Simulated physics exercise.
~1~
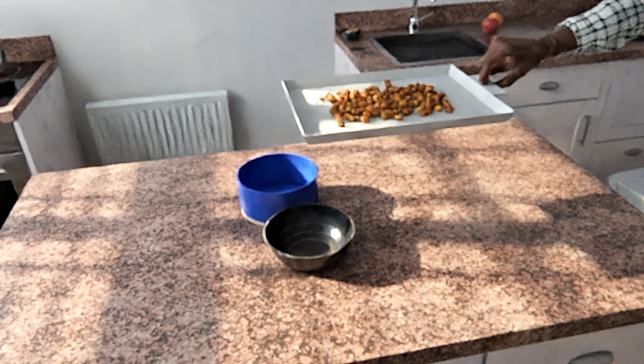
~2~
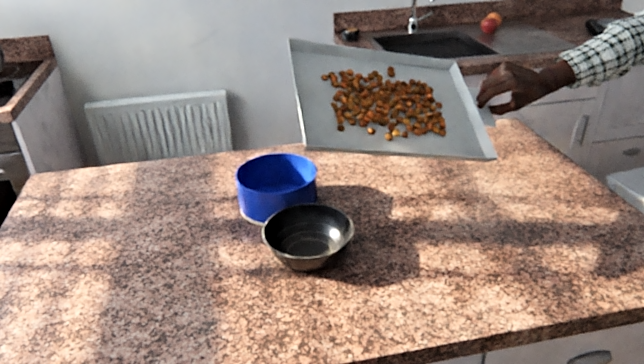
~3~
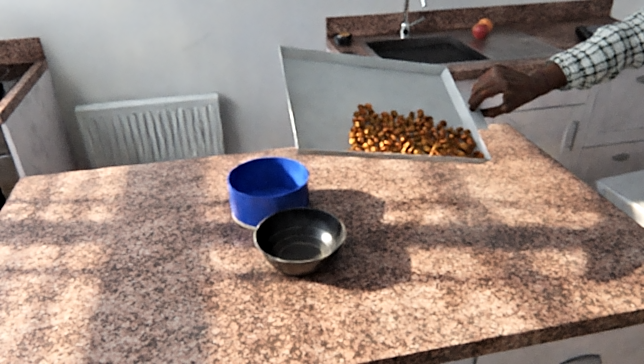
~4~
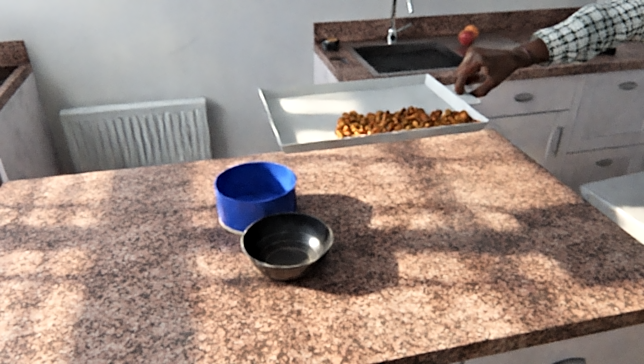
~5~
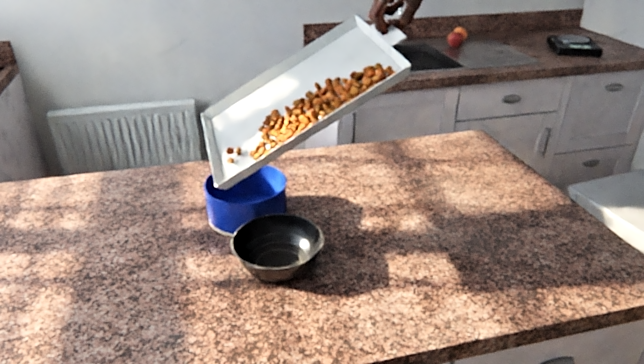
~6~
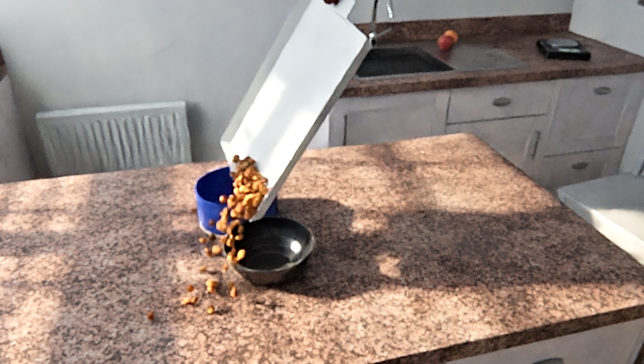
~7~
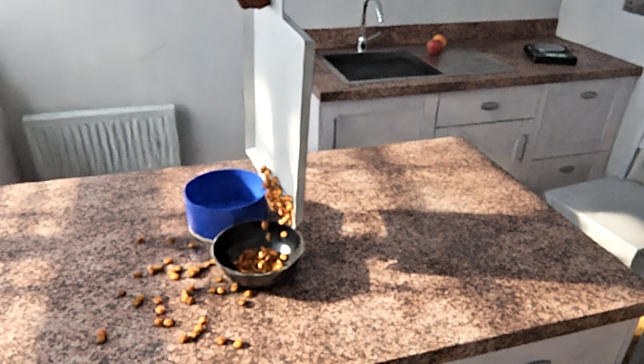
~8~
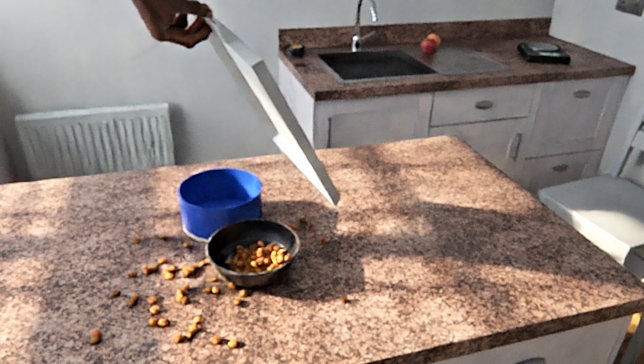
A hand tips a tray of brown pieces, spilling them into the black bowl and around it.
